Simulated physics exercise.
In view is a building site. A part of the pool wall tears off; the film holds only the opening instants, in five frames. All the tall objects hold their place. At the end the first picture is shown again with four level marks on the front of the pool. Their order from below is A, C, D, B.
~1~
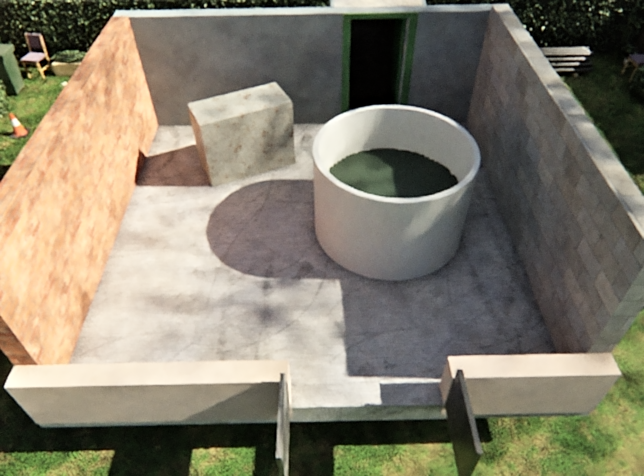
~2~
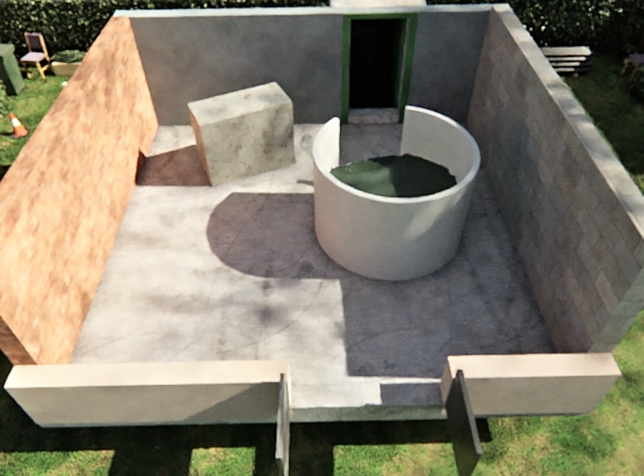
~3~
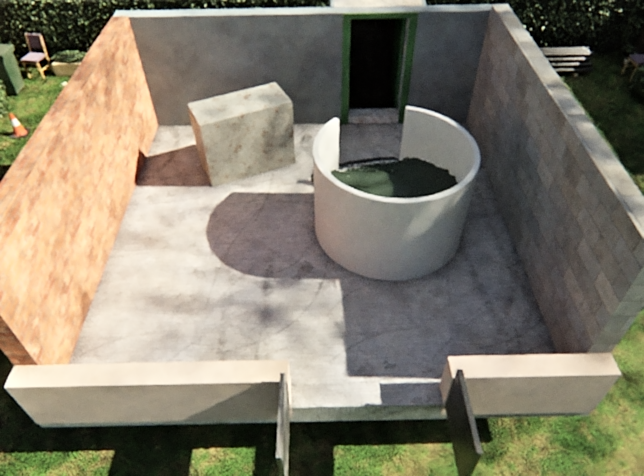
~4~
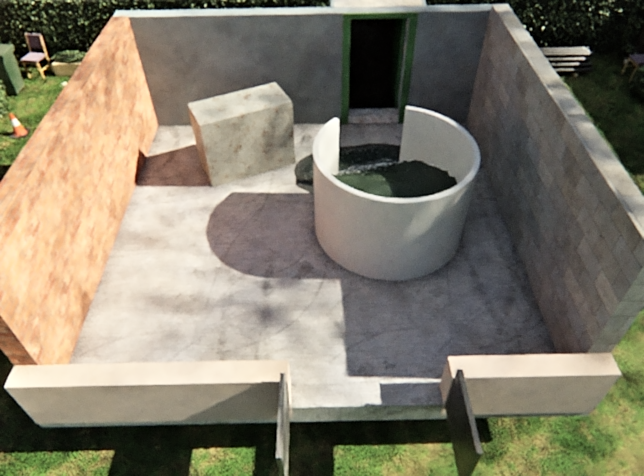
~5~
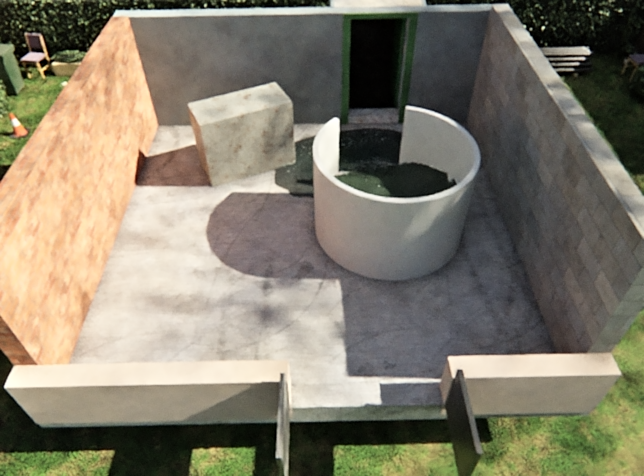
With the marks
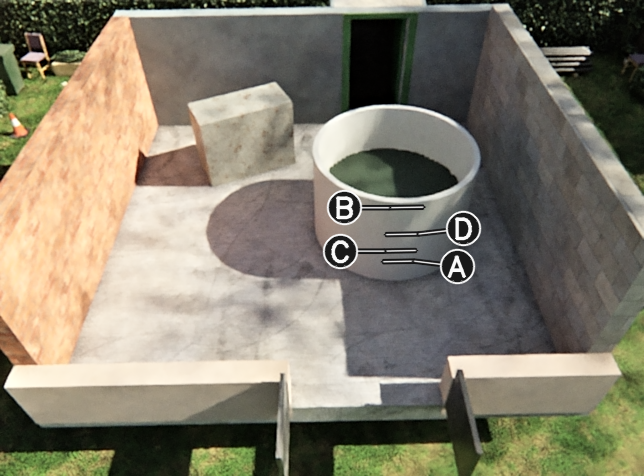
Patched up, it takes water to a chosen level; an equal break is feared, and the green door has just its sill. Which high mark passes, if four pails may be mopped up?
A is the one.
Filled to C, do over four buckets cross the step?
Yes, that goes wrong.
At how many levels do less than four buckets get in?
One of the four.
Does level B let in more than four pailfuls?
Yes, it does.
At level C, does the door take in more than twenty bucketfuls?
No, it does not.
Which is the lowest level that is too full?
Level C.
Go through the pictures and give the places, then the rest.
Water in the pool at rest, its middle at (391, 190); foot of the green doorway at (373, 123); open gate at (369, 355), in the first picture.
Water covers 1 % of the ground, its front hidden from here, in the second picture.
Water covers 3 % of the ground, its front hidden from here, in the third picture.
Water covers 7 % of the ground, its front hidden from here, in the fourth picture.
In the fifth picture, 13 % of the ground under water, visible out to (299, 171).
In white, A at (398, 261); B at (406, 207); C at (400, 250); D at (402, 234); from the bottom up A, C, D, B.
Choosing A, a bucket or two gets in.
Choosing B, dozens of bucketfuls pour in.
Choosing C, about 9 bucketfuls get in.
Choosing D, dozens of bucketfuls pour in.
